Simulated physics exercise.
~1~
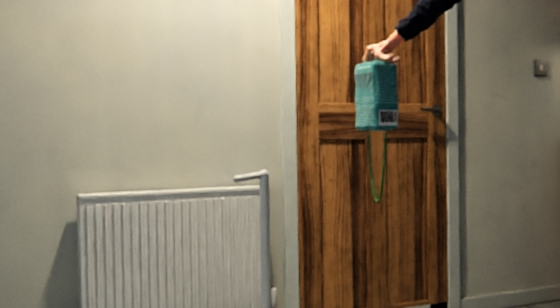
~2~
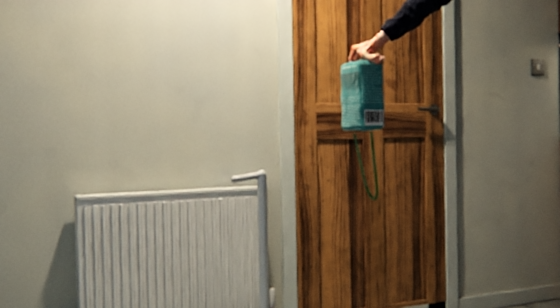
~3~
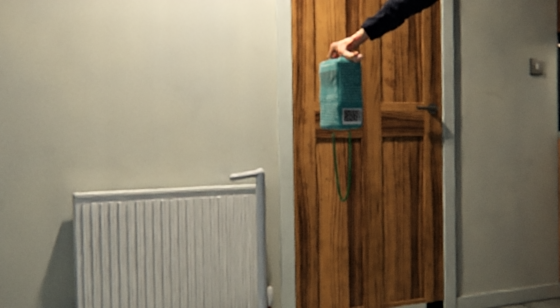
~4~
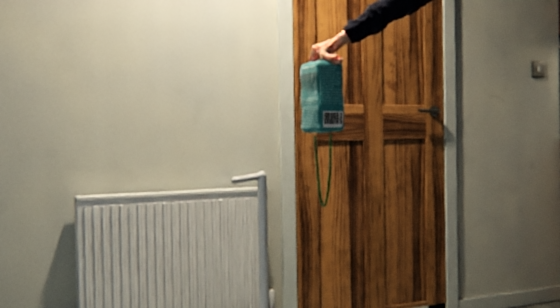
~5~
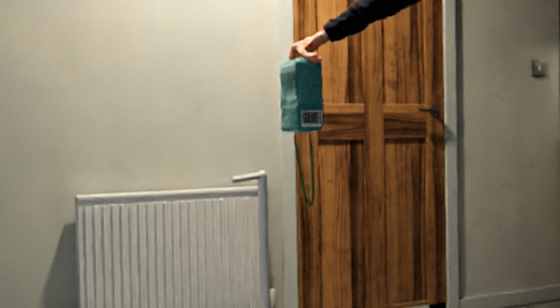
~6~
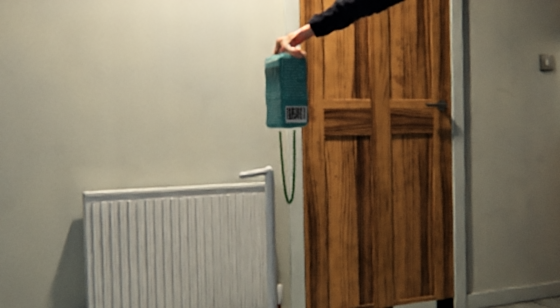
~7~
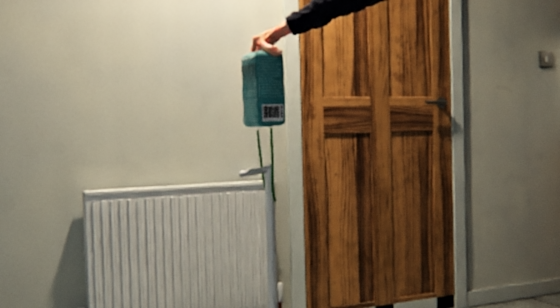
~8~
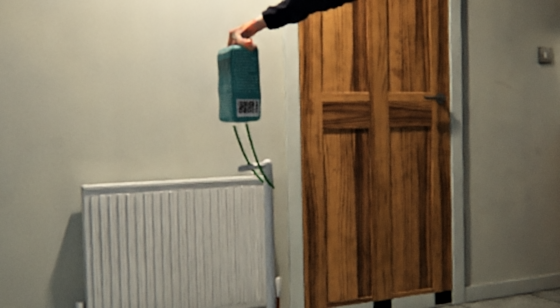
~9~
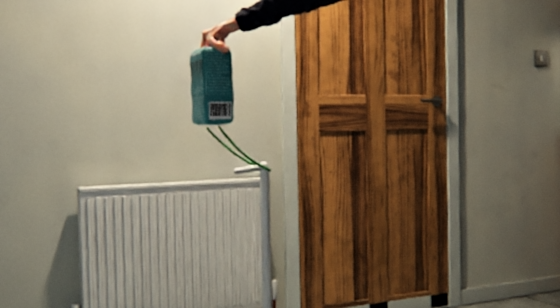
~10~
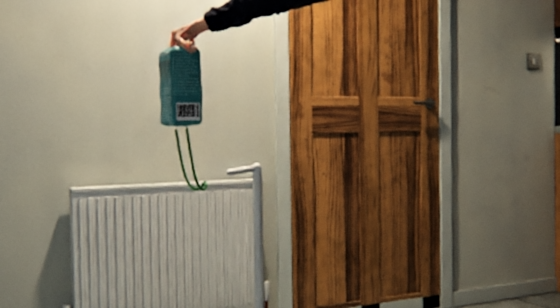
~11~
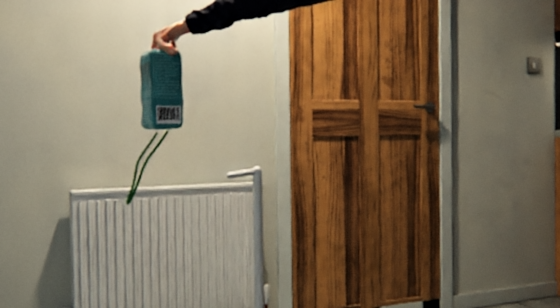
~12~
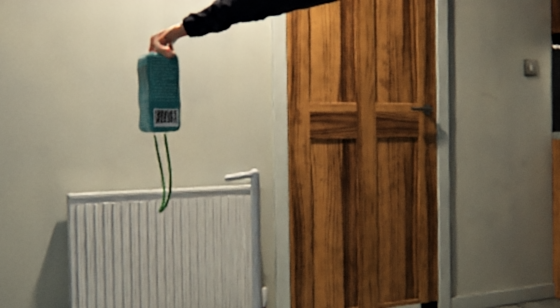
A turquoise sack with a green loop trailing beneath it hangs from a dark-sleeved hand in a plain room, seen from the side by a slightly swaying camera. Behind it stand a brown wooden door and, to the left against a pale wall, a white radiator with a hooked post at its right end. The arm carries the upright sack steadily left across the door. As it passes above the hook, the loop slants back toward the post, then slips clear and swings forward. Finally the sack stops over the radiator, still held, its loop hanging free.
